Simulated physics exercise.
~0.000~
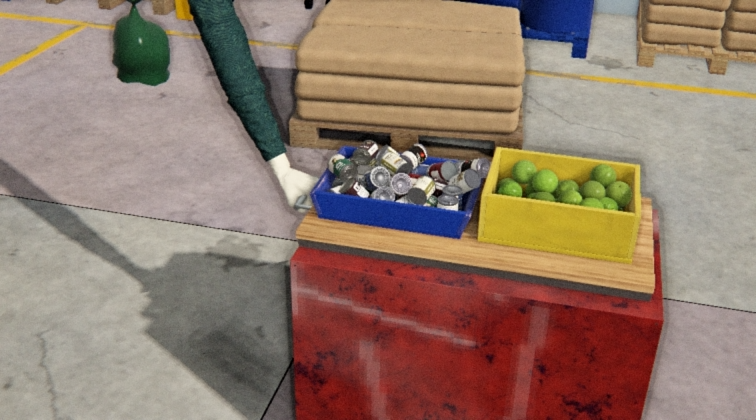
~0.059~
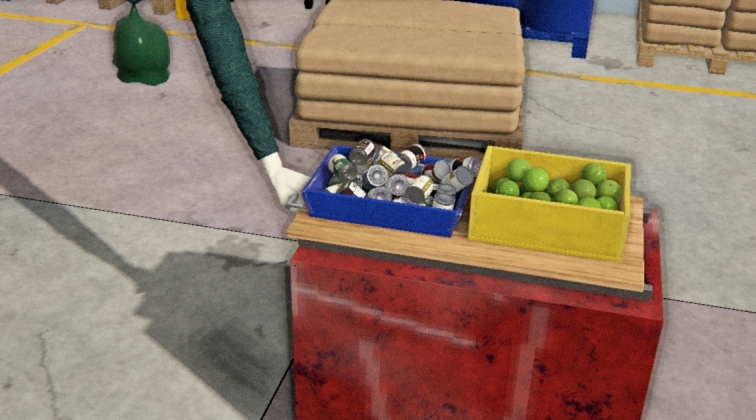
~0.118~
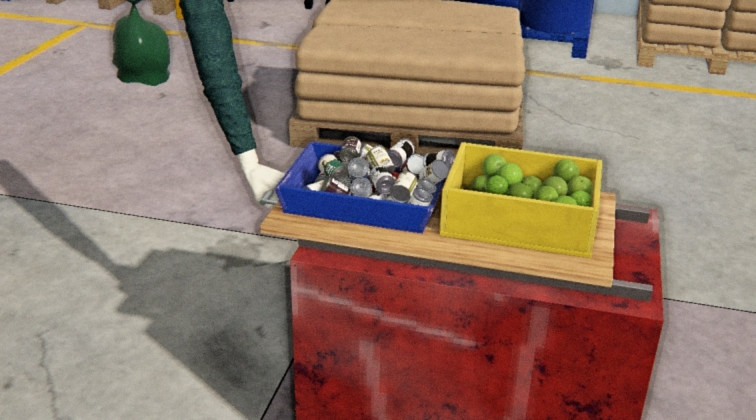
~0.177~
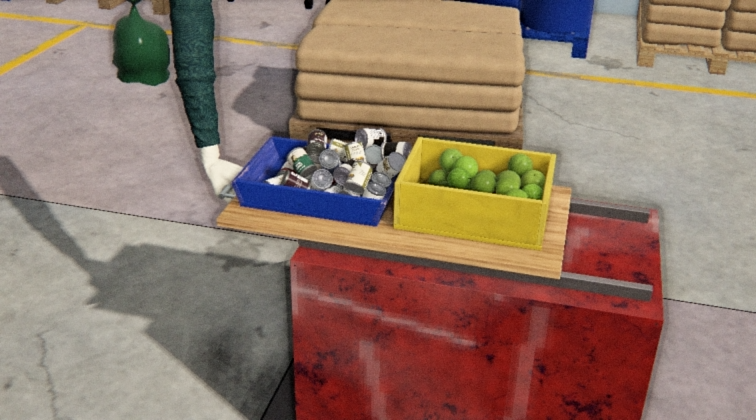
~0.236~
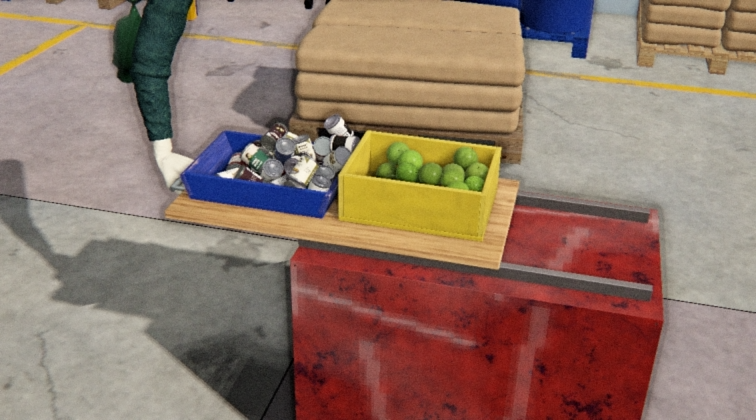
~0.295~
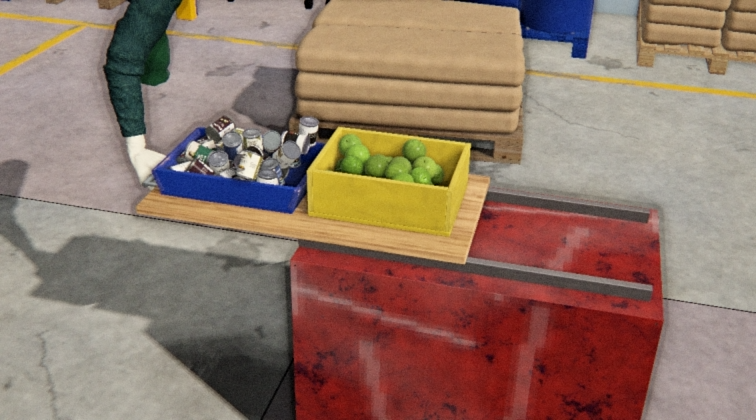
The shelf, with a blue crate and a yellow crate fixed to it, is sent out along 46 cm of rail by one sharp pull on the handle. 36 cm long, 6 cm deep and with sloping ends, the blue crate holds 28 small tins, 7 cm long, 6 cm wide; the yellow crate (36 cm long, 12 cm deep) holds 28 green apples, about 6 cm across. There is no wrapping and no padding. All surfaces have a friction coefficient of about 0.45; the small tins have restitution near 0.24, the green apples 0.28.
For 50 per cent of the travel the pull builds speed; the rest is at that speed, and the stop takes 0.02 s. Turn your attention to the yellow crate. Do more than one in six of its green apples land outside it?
No.
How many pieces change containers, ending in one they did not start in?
My estimate would be some 1.
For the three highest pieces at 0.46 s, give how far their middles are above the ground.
Around 108 centimetres.
After 0.34 s, blue crate 28 in, 0 out and yellow crate 28 in, 0 out.
After 0.46 s, blue crate 22 in, 6 out and yellow crate 28 in, 0 out.
After 0.68 s, blue crate 18 in, 10 out and yellow crate 27 in, 1 out.
Outcome (at 1.11 s), blue crate 18 in, 10 out and yellow crate 26 in, 2 out. Asked share, 2 of 28, 7 per cent.
